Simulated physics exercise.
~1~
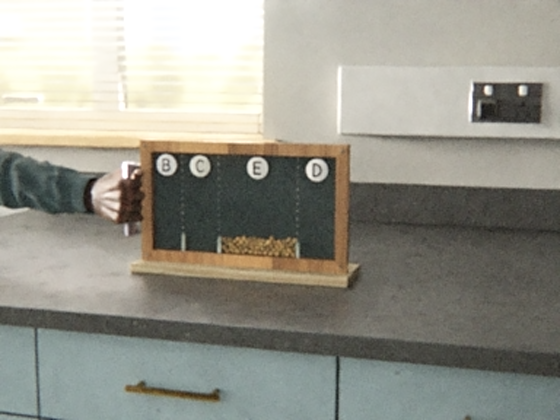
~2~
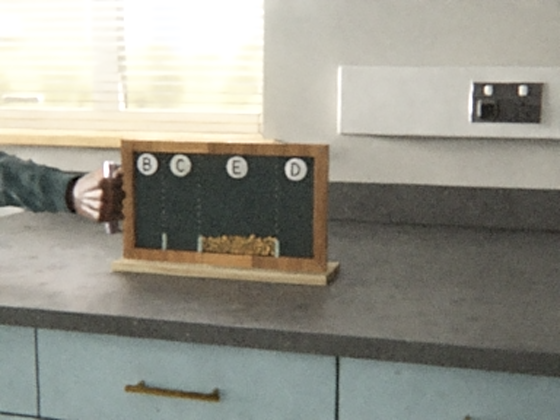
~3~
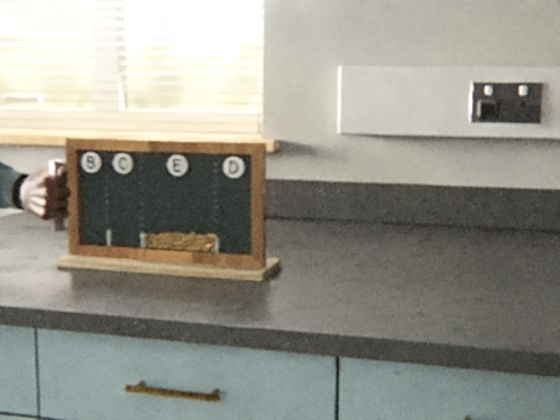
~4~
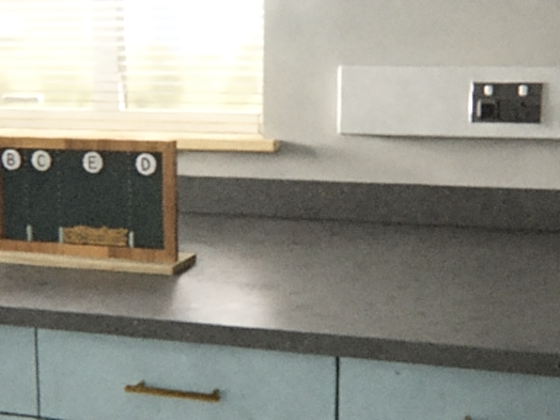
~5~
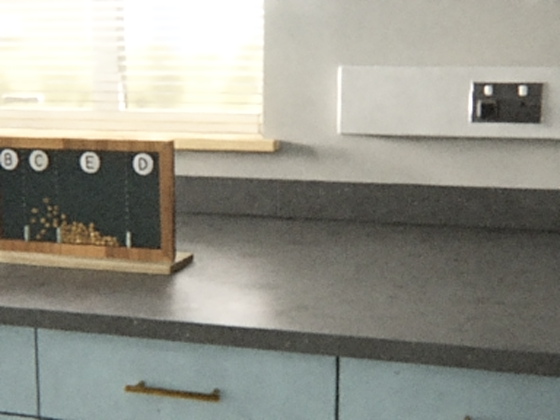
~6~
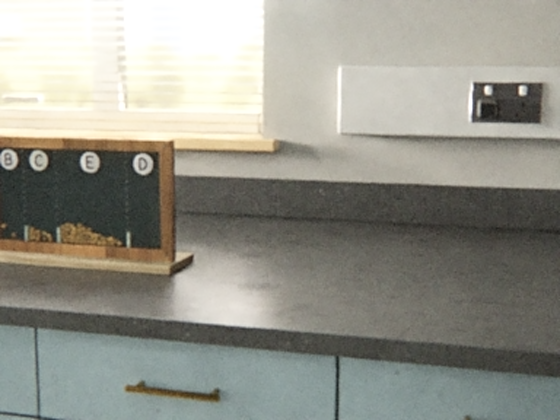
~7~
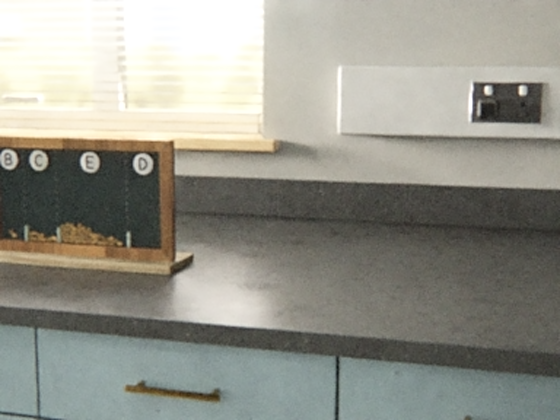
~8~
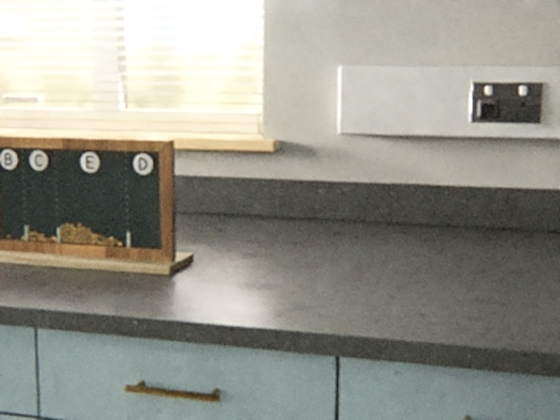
A hand slid an upright wooden-framed box of small beads left along a grey counter until it stopped partly out of view, and the beads spilled leftward from strip E, leaving most there, some in C and a few in B.
